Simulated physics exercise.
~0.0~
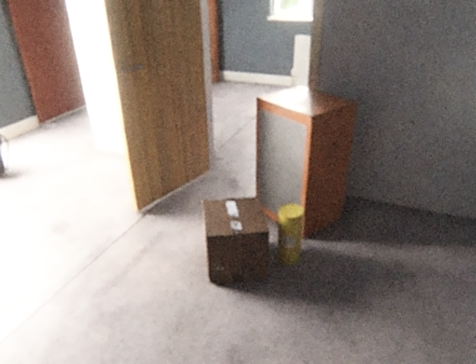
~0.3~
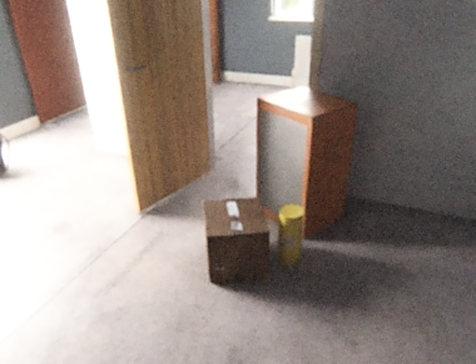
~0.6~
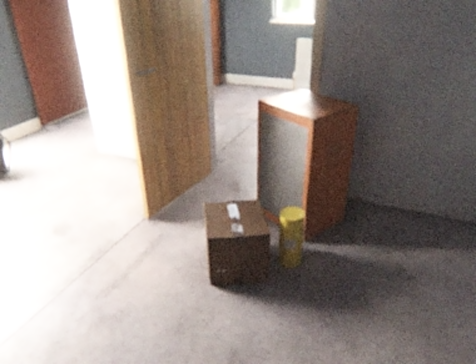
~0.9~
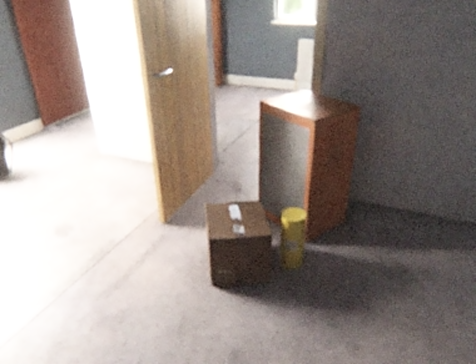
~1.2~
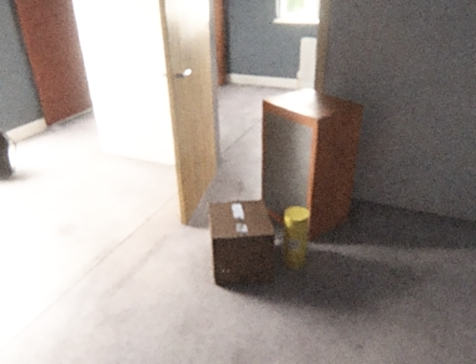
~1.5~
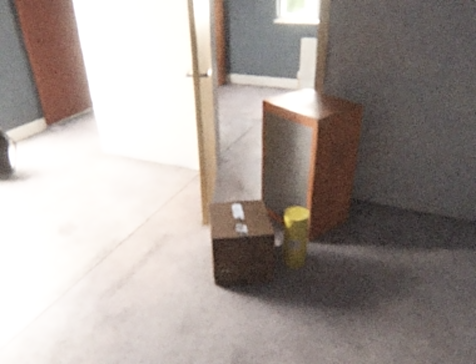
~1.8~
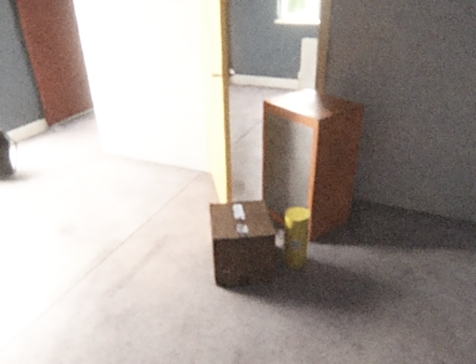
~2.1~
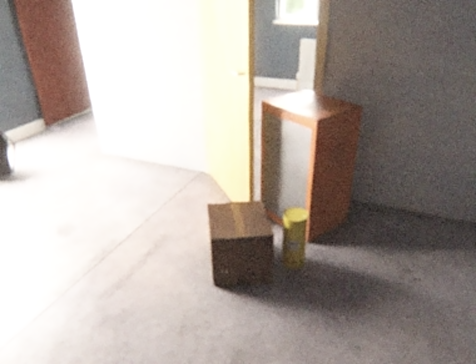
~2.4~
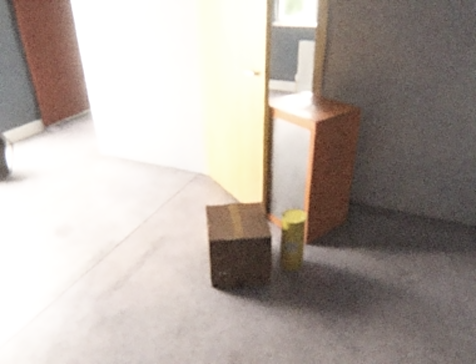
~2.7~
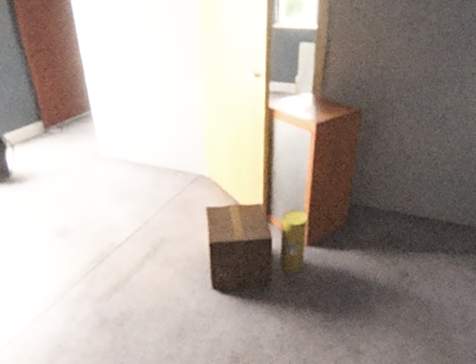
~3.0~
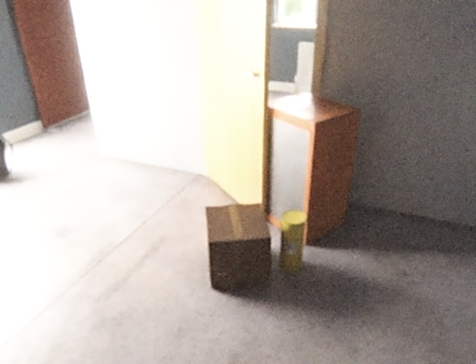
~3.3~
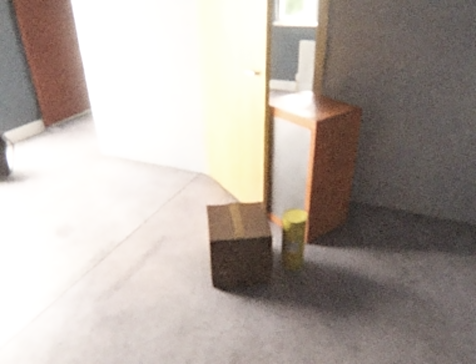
Wooden door swinging partway toward an orange cabinet and stopping still ajar, with a brown box and yellow canister standing nearby.
